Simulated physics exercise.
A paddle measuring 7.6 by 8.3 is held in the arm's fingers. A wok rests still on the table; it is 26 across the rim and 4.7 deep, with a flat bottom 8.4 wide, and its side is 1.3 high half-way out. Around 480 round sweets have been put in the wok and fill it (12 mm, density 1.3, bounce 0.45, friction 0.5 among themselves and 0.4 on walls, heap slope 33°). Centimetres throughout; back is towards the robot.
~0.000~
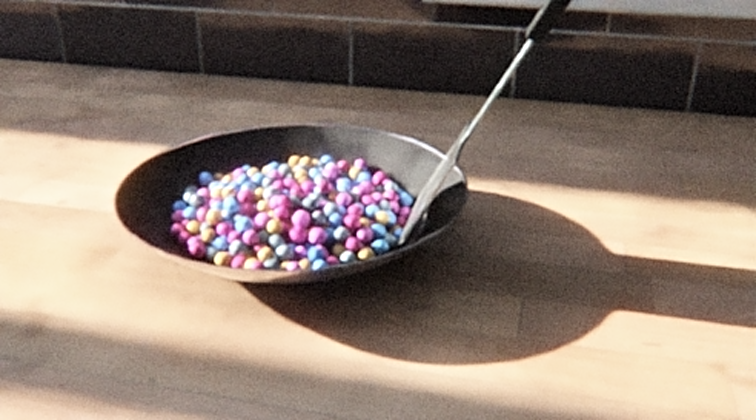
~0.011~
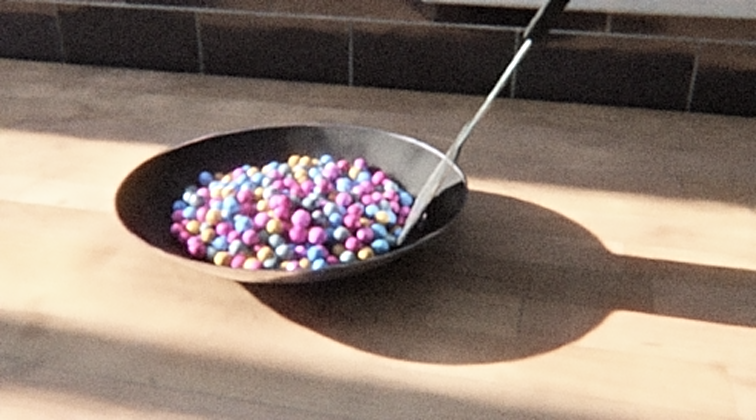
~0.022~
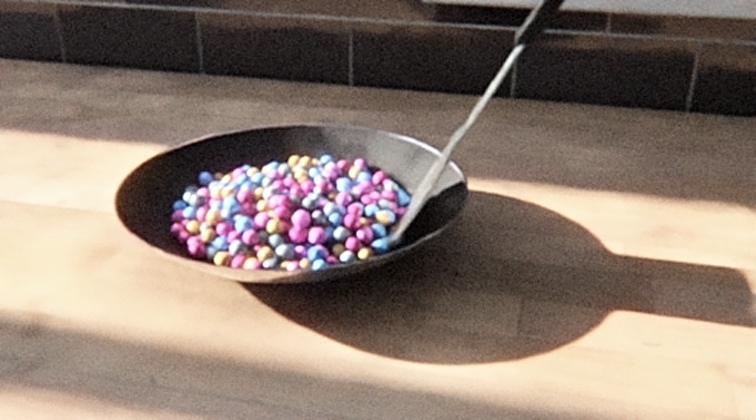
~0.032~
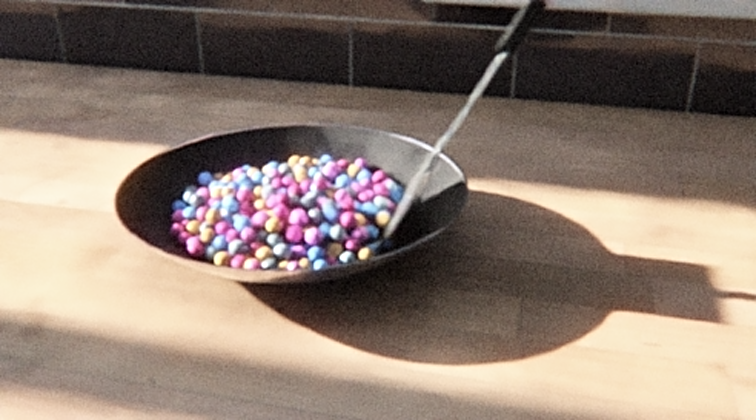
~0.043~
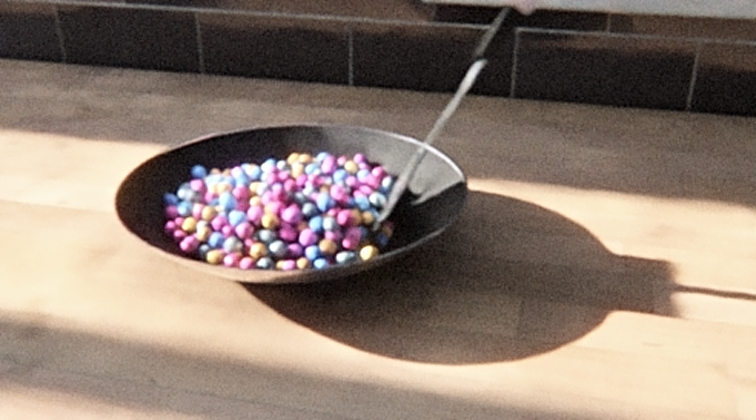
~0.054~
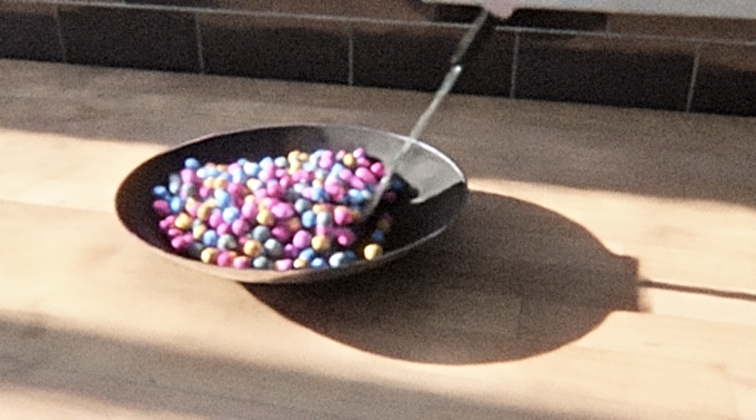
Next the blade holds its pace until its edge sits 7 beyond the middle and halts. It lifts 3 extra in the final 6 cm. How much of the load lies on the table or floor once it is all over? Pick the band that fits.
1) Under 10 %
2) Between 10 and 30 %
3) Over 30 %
Over 30 % (3).
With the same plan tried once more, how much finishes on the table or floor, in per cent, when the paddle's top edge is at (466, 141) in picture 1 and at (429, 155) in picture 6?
It works out to about 35 %, more or less.
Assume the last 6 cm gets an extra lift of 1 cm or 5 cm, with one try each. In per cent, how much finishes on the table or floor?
Result, in order: Approx. 55 % and 45 %.
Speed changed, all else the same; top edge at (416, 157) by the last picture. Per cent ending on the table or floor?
About 40 per cent.
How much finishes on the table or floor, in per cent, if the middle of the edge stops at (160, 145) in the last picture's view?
Something close to 60 in a hundred.
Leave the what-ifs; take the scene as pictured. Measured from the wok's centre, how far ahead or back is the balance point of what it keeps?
3.0 cm ahead.
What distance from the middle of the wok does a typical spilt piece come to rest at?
Distance, approx.: 38 cm.
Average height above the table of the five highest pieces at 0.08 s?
Somewhere near 7 cm, I'd say.
After 0.08 s, sloping 61°, highest piece 7 above the table; 485 in the wok.
After 0.11 s, sloping 61°, highest piece 8 above the table; 477 in the wok, 8 on the blade or in flight.
After 0.32 s, sloping 61°, highest piece 16 above the table; 237 in the wok, 153 on the table or floor, 95 on the blade or in flight.
After 1.37 s, sloping 61°, highest piece 4 above the table; 248 on the table or floor, 237 in the wok.
At rest, 248 on the table or floor, 237 in the wok. That is 51 % on the table or floor.
